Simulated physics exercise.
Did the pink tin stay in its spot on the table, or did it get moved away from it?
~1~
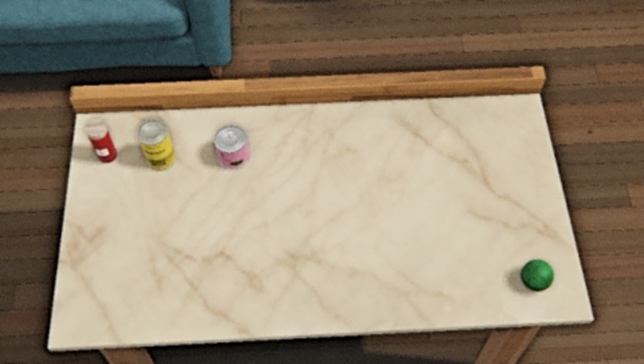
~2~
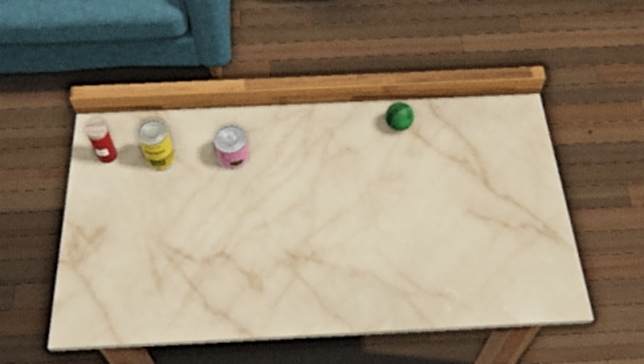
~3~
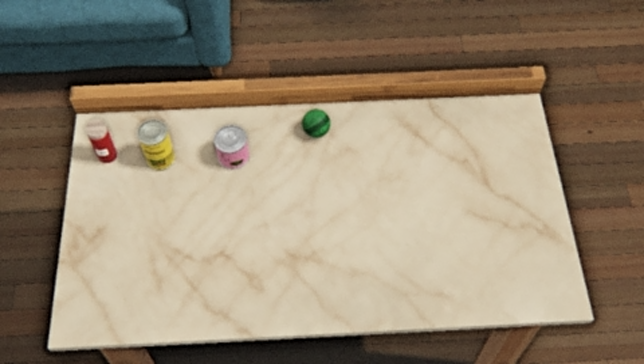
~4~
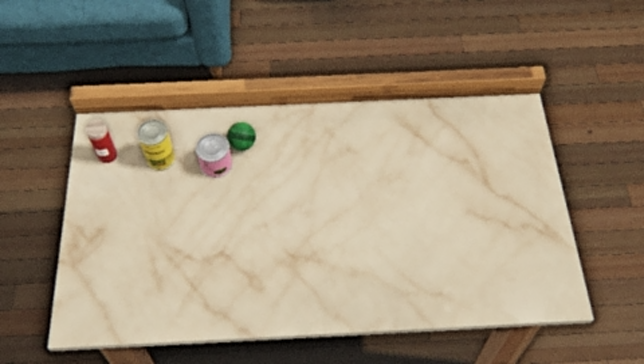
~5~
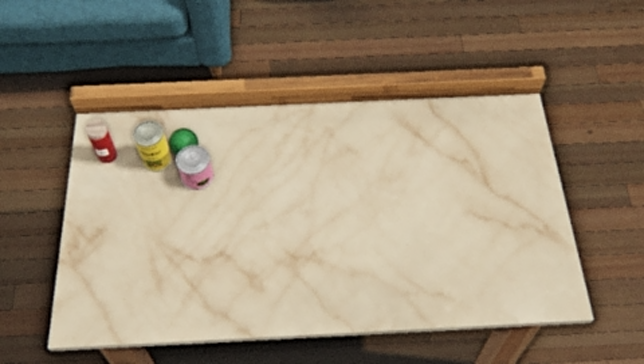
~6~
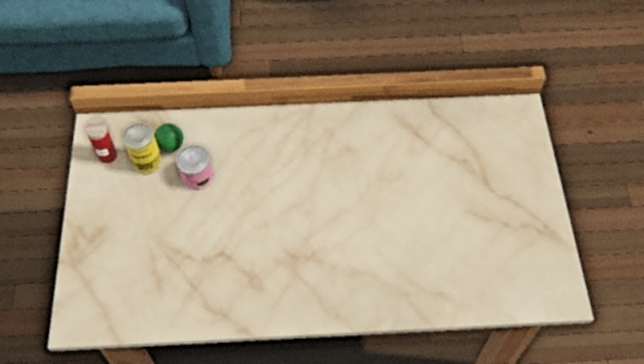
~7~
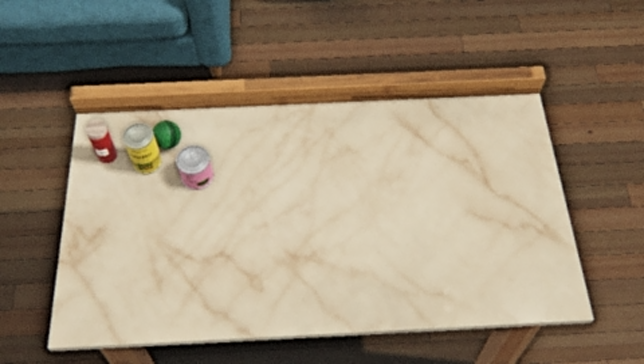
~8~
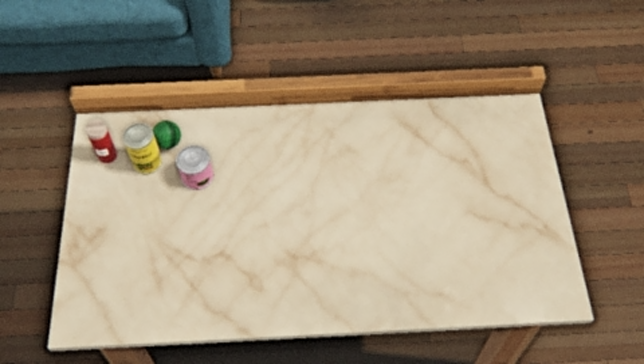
The pink tin got moved. The green ball pushed it left and toward the near side of the table, and it stayed upright.
